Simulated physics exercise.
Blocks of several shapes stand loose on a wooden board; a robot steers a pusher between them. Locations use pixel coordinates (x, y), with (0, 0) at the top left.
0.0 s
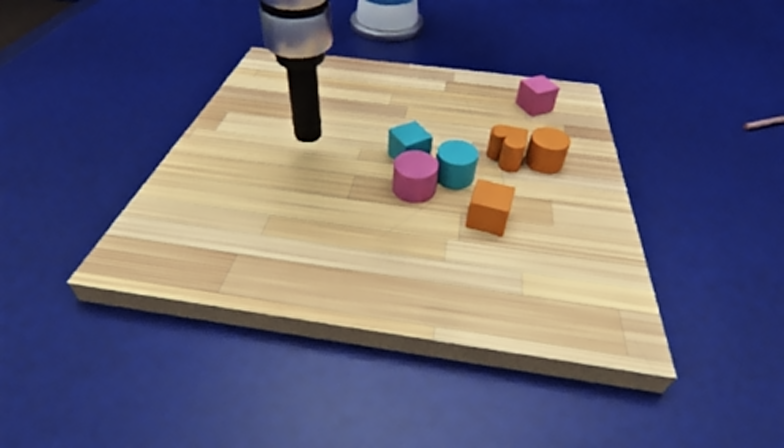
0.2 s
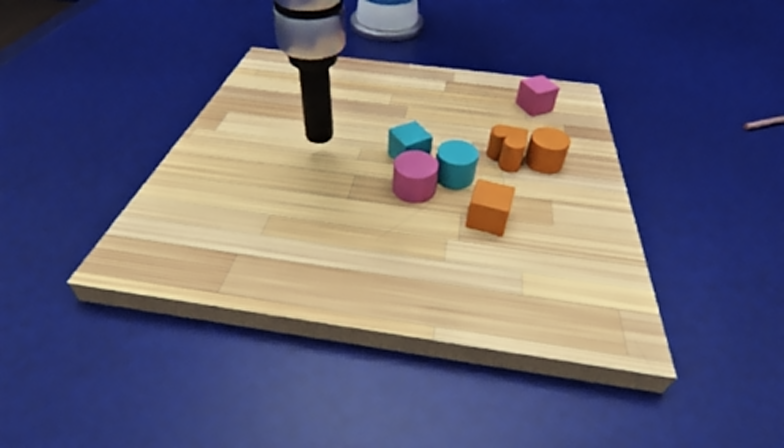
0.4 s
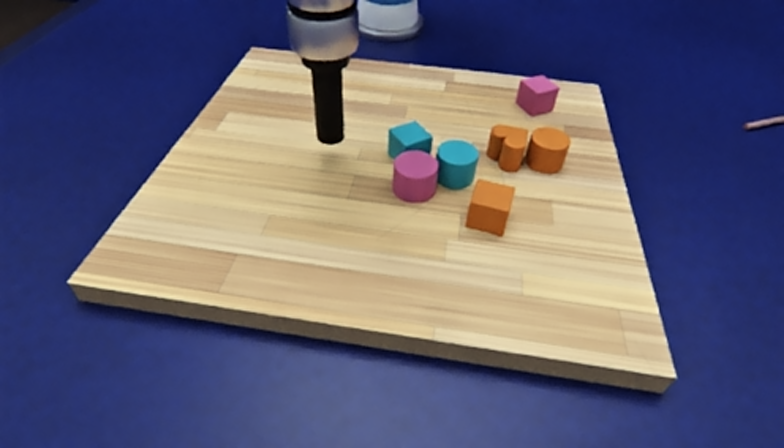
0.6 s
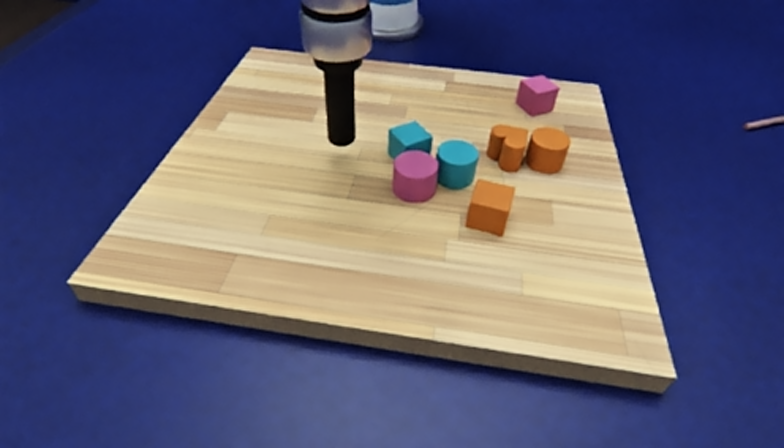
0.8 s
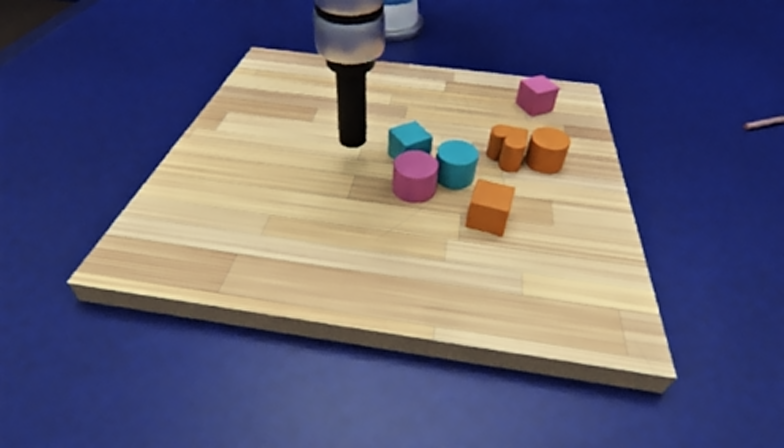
On a pale wooden board set over a blue surface, loose turquoise, pink and orange blocks stand while a robot's black pusher is upright to their left. The pusher glides slowly rightward across open wood, narrowing the gap to the turquoise square block, and touches nothing as every block stays still.
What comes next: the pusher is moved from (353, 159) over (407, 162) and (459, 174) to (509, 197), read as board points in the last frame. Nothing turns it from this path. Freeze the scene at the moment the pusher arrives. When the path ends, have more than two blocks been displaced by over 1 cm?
No
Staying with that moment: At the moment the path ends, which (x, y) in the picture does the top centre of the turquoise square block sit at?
Near (454, 127).
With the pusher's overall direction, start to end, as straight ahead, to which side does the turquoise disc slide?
The turquoise disc goes right.
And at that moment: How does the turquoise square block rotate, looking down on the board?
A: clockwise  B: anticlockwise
B.
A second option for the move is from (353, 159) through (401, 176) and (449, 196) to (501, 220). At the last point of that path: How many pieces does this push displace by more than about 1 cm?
Count: Three or more.
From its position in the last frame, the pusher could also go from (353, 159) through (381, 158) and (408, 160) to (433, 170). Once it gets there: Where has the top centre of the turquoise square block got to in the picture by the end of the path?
Around (449, 129).
What follows on the original path. One third of the way, pusher at (409, 144); turquoise square block at (436, 130).
Two thirds of the way, pusher at (463, 156); turquoise square block at (454, 127), turned 30° anticlockwise; turquoise disc at (495, 165).
At the end, pusher at (514, 179); turquoise square block at (454, 127), turned 30° anticlockwise; pink disc unmoved; turquoise disc at (549, 189).
